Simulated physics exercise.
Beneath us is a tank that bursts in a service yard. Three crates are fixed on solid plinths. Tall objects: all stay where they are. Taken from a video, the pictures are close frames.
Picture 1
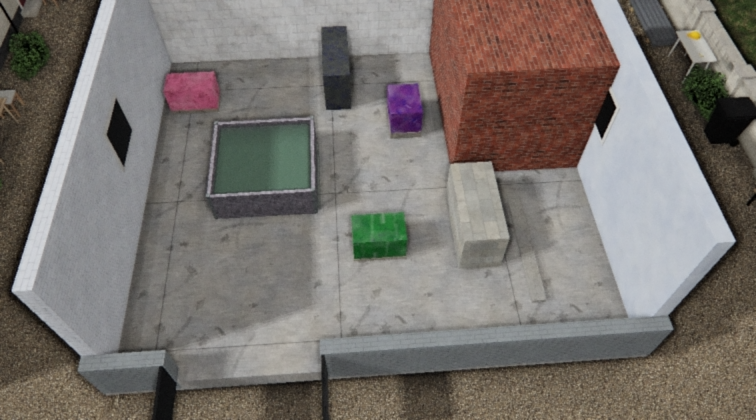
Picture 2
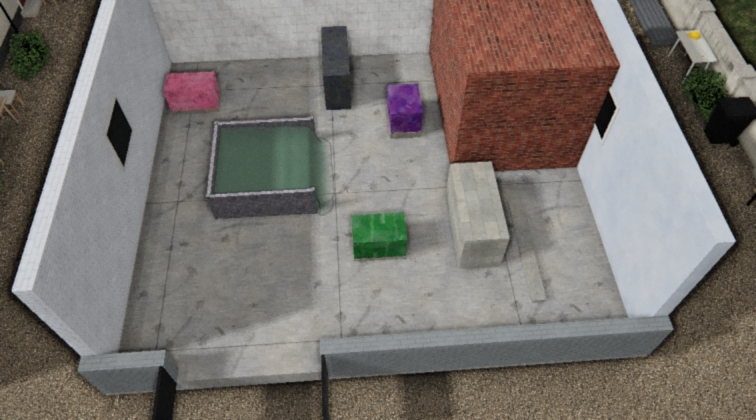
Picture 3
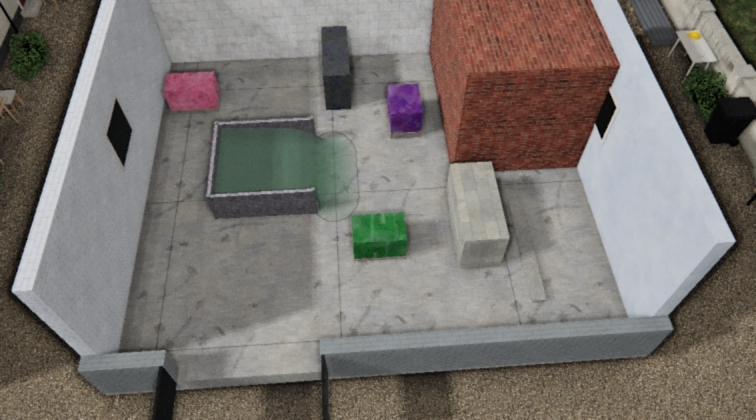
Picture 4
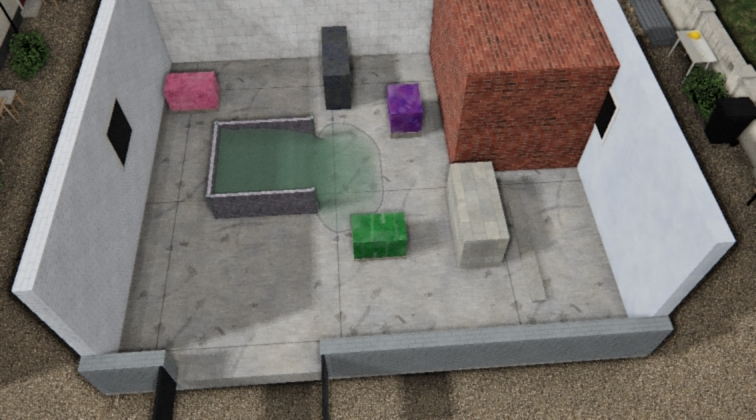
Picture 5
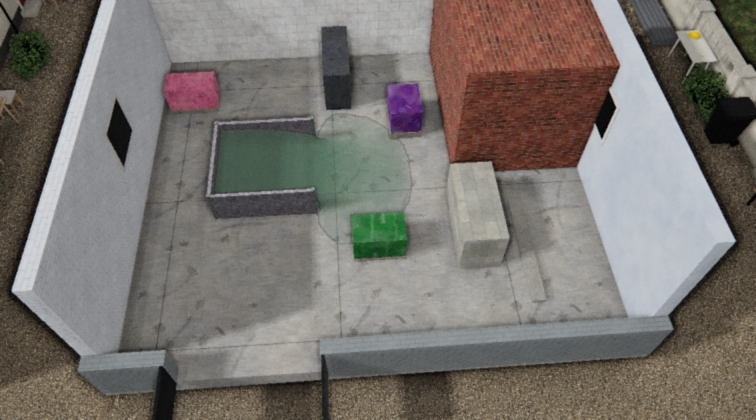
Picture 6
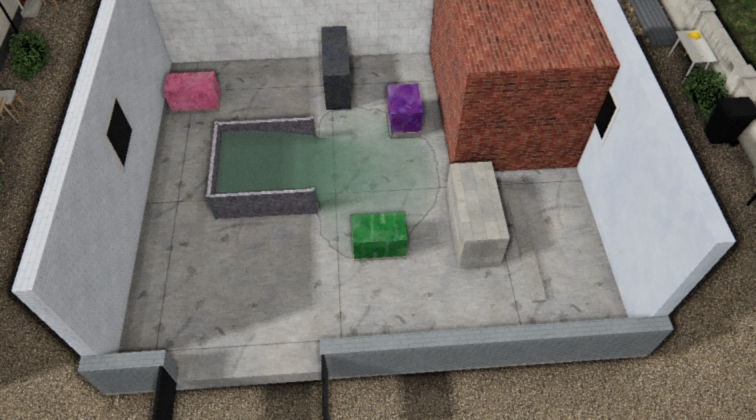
A walled service yard with a pale concrete floor is seen from high above by a still camera. An open grey-walled tank of greenish water stands left of centre, with a pink block behind it, a dark upright block and a purple one near the back, a green block in front, and a pale block beside a large red-brick structure at right. The tank's right side opens and water pours out rightward, spreading in a widening, thinning rounded sheet that reaches around the green block.
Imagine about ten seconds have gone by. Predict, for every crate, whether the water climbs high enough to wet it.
In order: As for the purple crate it's moistened by the water. As for the pink crate it's untouched by the water. As for the green crate it's moistened by the water.
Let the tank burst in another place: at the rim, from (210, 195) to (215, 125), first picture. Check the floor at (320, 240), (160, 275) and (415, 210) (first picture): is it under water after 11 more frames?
Going through them in turn: Still unsoaked, then reached by the flood, then still unsoaked.
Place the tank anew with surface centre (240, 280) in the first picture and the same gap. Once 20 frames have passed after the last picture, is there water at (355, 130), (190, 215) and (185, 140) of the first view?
As listed: Flooded, dry, no water.
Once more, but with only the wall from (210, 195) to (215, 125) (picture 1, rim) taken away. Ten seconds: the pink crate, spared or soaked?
As it turns out, the pink one is swamped.
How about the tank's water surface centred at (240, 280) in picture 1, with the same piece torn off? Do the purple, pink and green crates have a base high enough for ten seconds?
Taking them in turn, the purple one is left untouched, the pink one is left untouched and the green one gets flooded.
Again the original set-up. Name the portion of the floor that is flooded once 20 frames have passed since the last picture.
Roughly 40 %.
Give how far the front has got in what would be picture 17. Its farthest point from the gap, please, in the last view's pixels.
Somewhere close to (587, 220).
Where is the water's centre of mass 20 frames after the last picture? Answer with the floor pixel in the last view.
Estimate: (403, 172).
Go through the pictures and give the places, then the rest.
Still water in the open tank at (263, 158), in the first picture.
Water pours out at (313, 168) and has run to (322, 142), in the second picture.
The front is at (334, 135), out from the gap at (313, 170), in the third picture.
The front is at (354, 129), out from the gap at (313, 170), in the fourth picture.
The front is at (399, 145), out from the gap at (313, 171), in the fifth picture.
Water pours out at (313, 171) and has run to (429, 152), in the sixth picture.
A moment on, water covers 20 % of the floor; the purple crate water round its plinth, the pink crate not reached, the green crate water round its plinth.
Next, water covers 30 % of the floor; the purple crate water round its plinth, the pink crate not reached, the green crate water round its plinth.
Then, water covers 40 % of the floor; the purple crate water round its plinth, the pink crate not reached, the green crate water round its plinth.
Later, water covers 60 % of the floor; the purple crate water round its plinth, the pink crate water round its plinth, the green crate water round its plinth.
In the end, water covers 80 % of the floor; the purple crate was topped, the pink crate stayed above the water, the green crate was topped.
